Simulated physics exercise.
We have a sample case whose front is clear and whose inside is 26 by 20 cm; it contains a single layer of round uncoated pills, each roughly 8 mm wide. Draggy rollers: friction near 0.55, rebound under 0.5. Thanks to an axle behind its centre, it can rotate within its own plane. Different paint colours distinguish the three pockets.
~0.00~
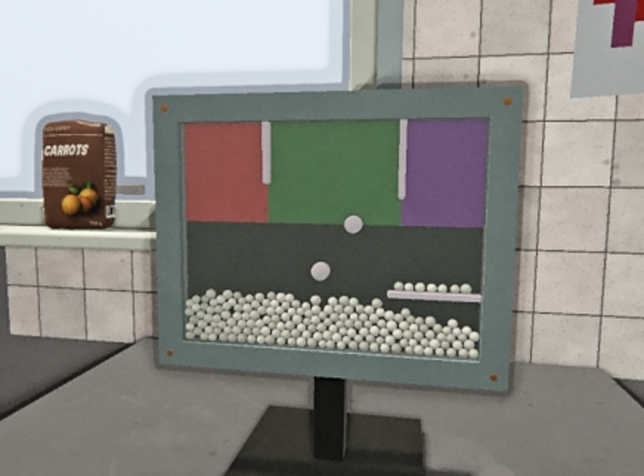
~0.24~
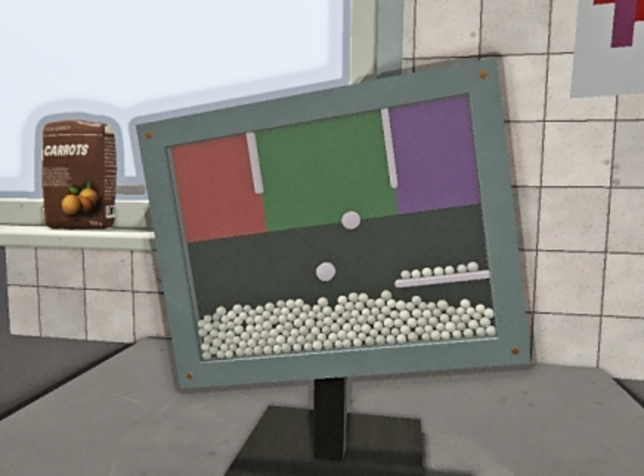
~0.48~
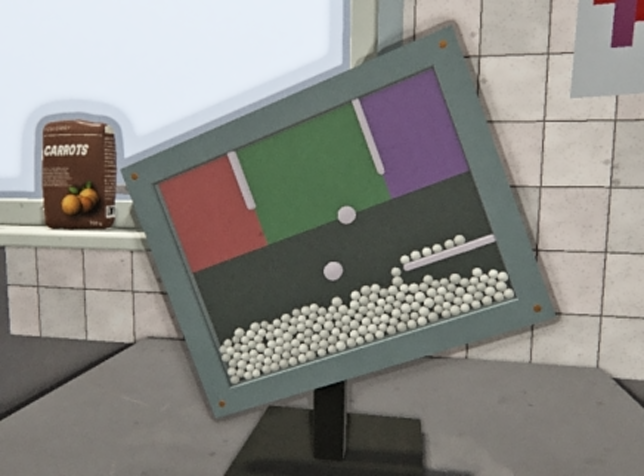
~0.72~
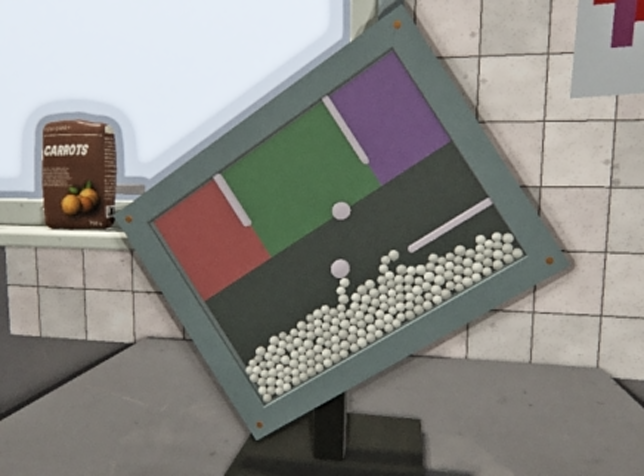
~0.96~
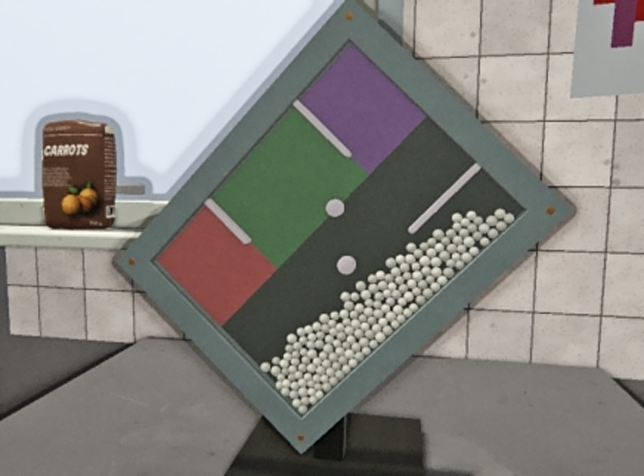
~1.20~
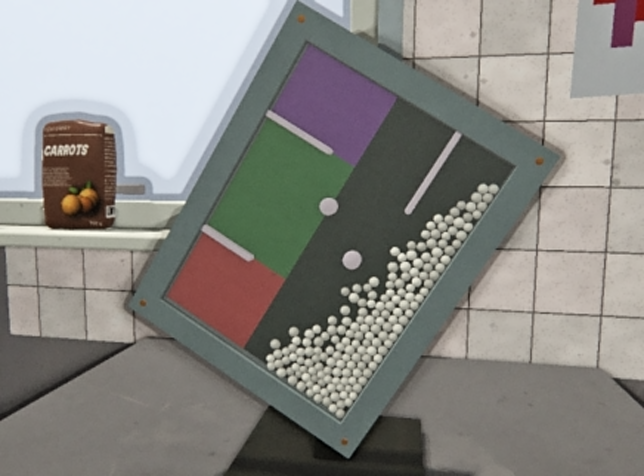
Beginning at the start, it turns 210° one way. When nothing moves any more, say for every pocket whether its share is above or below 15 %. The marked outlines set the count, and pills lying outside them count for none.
Red pocket: Above 15 %, purple pocket: Below 15 %, green pocket: Above 15 %.
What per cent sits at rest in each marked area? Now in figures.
Red pocket 40, purple pocket 0, green pocket 60.
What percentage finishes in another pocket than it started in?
Roughly 100 per cent.
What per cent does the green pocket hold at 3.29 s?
10 %.
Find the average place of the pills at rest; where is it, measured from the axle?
Right: About 6 cm; below: About 4 cm.
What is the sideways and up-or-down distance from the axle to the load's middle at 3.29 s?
I'd put it near 8 centimetres to the right and 5 centimetres below.
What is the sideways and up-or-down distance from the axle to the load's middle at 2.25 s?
Right by about 5 cm and below by about 9 cm.
After 2.25 s, it stands 113° anticlockwise; the pills' middle is 5 cm right of and 9 cm below the centre; red 40 %.
After 3.29 s, it stands 167° anticlockwise; the pills' middle is 8 cm right of and 5 cm below the centre; red 55 %, green 10 %.
After 4.18 s, it has come round 210° anticlockwise; the pills' middle is 7 cm right of and 4 cm below the centre; red 45 %, green 55 %.
All still by 4.9 s, it has come round 210° anticlockwise; red 40 %, purple 0 %, green 60 %.
